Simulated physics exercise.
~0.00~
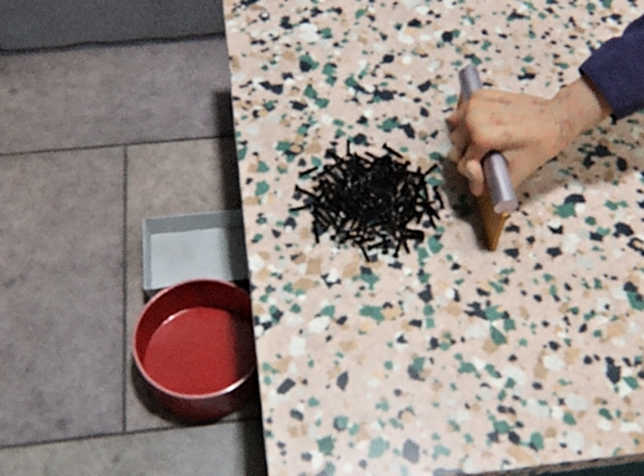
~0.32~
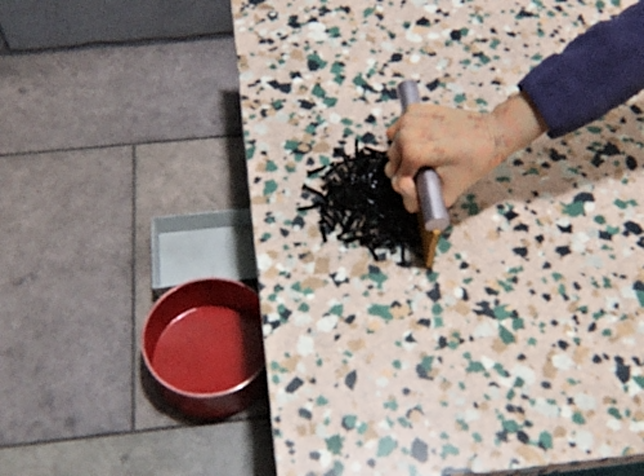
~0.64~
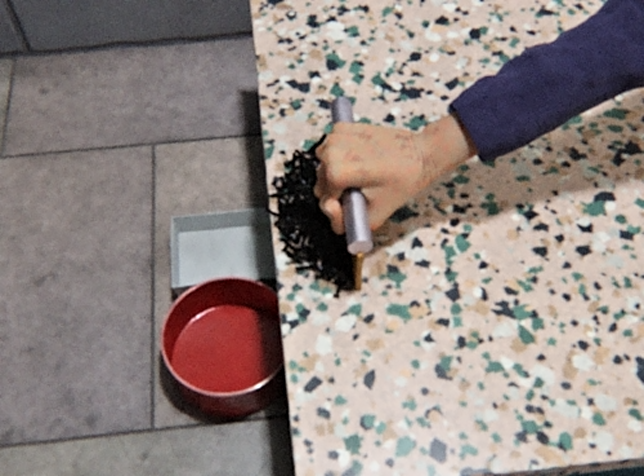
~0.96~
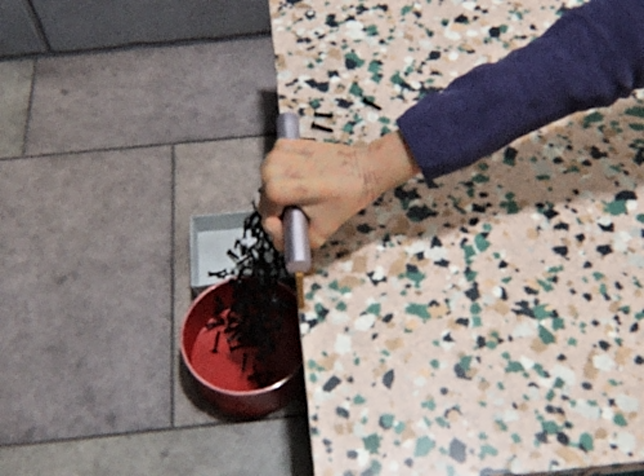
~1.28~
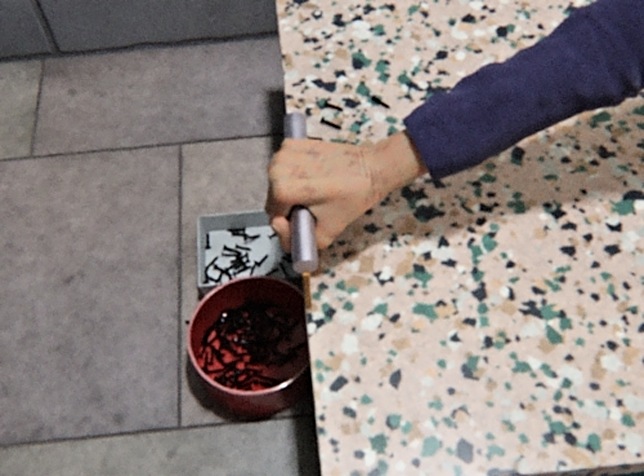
A hand gripping a scraper swept a pile of small black screws leftward across a speckled tabletop and over the edge, where most dropped into a red pot and others into a white tin, with a few left on the table.
